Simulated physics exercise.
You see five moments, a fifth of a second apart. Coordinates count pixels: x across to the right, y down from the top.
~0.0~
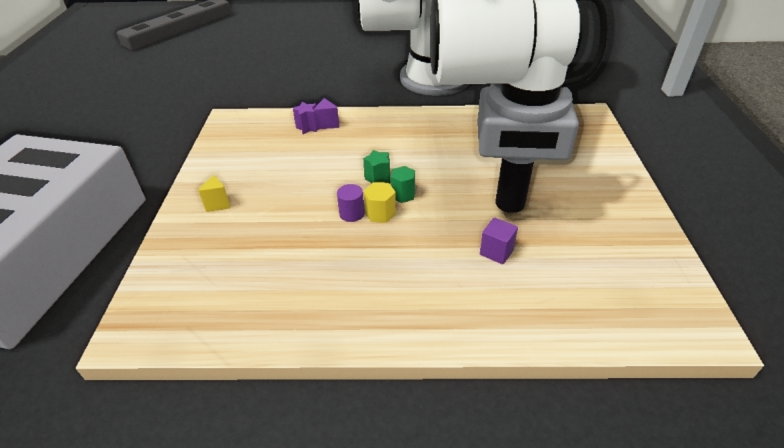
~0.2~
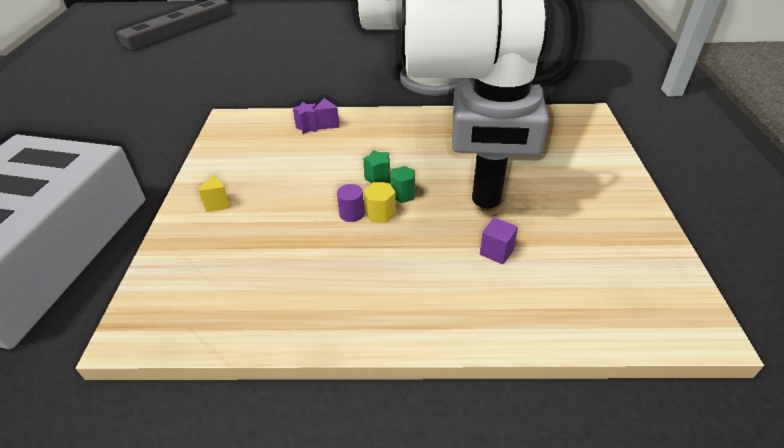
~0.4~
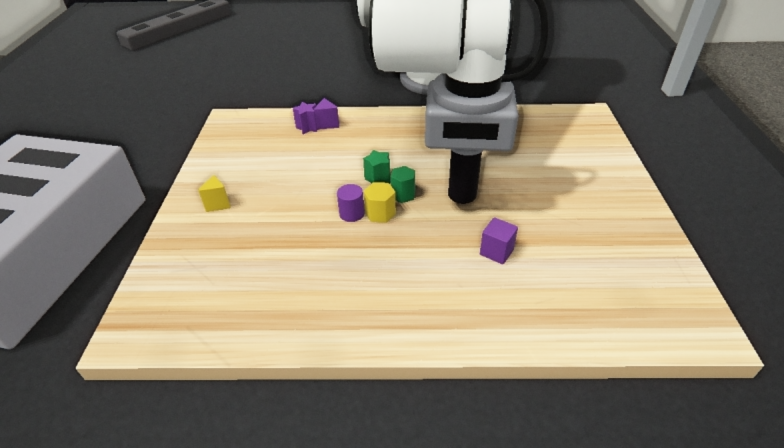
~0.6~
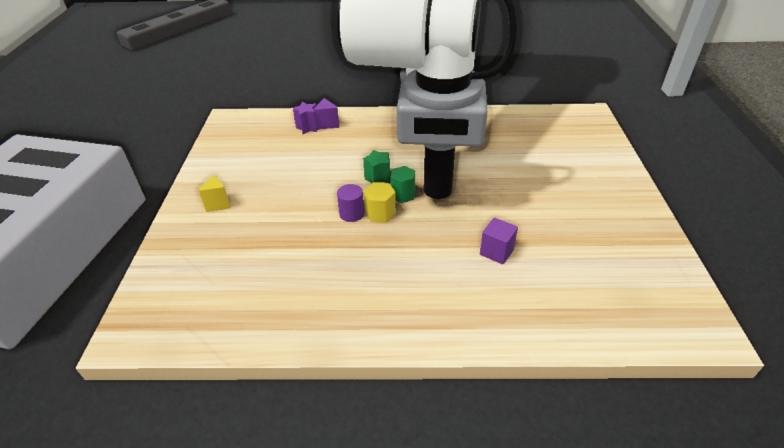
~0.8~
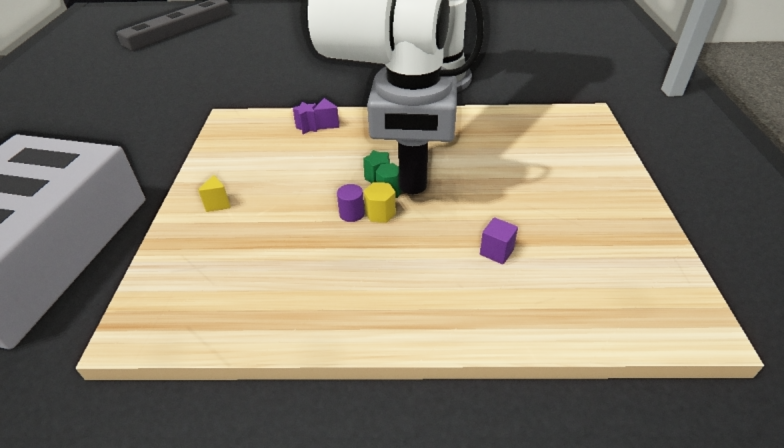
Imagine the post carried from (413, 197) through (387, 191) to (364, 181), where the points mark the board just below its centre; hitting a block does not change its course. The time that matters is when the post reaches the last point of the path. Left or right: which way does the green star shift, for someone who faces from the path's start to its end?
It moves off to the right.
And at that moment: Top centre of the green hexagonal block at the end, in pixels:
Most likely (338, 157).
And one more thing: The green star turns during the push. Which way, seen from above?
It turns round clockwise.
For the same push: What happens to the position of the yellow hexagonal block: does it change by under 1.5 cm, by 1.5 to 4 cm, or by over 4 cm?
The distance will be below 1.5 cm.
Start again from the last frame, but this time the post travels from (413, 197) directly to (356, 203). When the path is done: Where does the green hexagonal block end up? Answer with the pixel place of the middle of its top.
Put as a pixel place, it's (348, 166).
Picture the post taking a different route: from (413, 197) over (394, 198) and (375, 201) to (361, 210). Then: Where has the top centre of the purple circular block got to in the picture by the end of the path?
Its top middle: (334, 198).
The first path, step by step. Halfway along, post at (386, 179); green star at (366, 150), turned 25° clockwise; green hexagonal block at (362, 163).
At the end, post at (363, 170); green star at (360, 146), turned 75° clockwise; yellow hexagonal block not moved; green hexagonal block at (338, 157), turned 15° anticlockwise.
